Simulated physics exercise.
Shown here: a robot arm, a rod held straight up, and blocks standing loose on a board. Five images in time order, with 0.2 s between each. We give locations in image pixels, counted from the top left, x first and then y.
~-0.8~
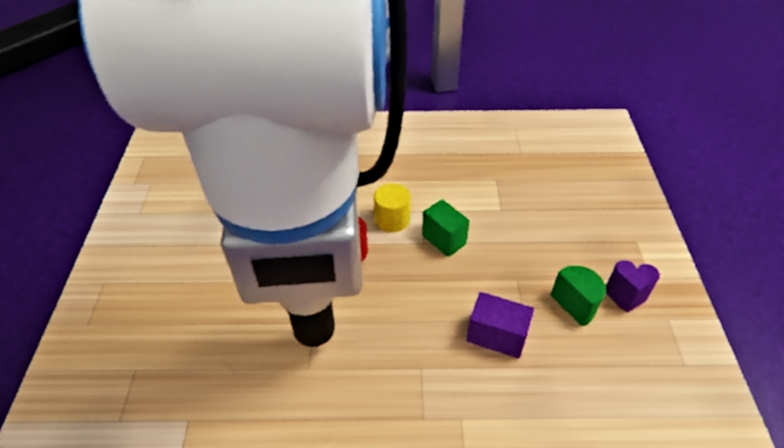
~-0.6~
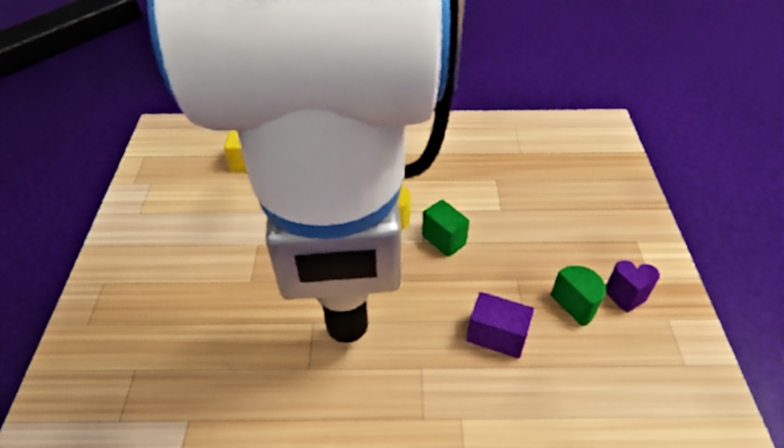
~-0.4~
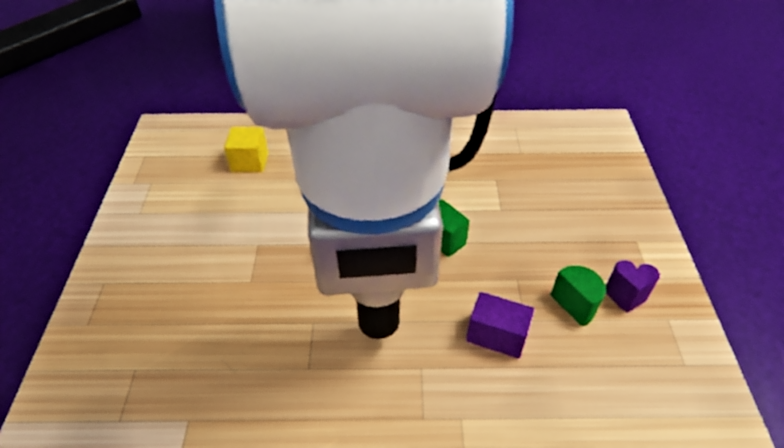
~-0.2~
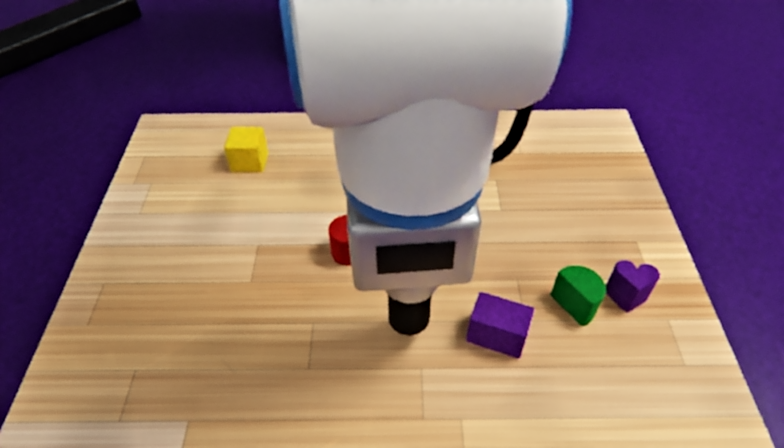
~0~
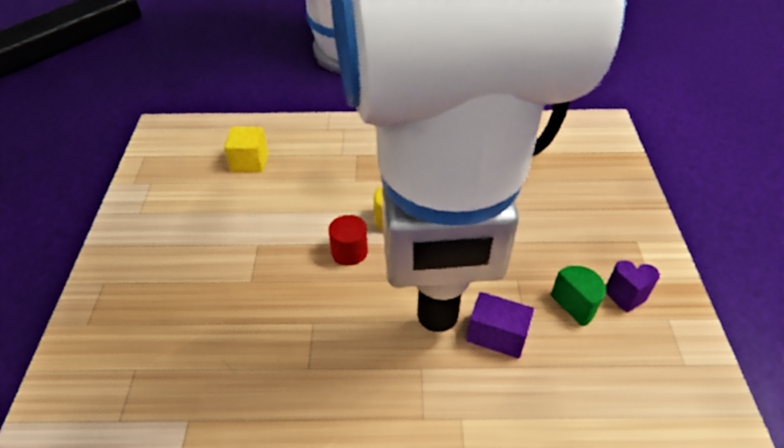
A robot arm moving its upright black rod steadily rightward across a wooden board, coming close beside a purple oblong block.
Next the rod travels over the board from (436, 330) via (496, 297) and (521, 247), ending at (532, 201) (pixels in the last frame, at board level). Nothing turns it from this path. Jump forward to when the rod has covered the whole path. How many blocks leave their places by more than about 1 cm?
The count will be 1.
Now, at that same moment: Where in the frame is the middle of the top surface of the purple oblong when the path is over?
It will end up at (529, 312).
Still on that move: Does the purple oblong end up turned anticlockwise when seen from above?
I expect not.
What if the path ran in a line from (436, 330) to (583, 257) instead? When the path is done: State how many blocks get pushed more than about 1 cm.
The answer is one block, counting only moves over 1 cm.
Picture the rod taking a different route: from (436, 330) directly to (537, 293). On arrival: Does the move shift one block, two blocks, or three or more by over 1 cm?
The push moves one block more than 1 cm.
What follows on the original path. One third of the way, rod (500, 281); purple oblong (529, 312), turned 35° clockwise.
Two thirds of the way, rod (525, 231); purple oblong (529, 312), turned 35° clockwise.
At the end, rod (537, 185); purple oblong (529, 312), turned 35° clockwise; green D-shaped block in place.
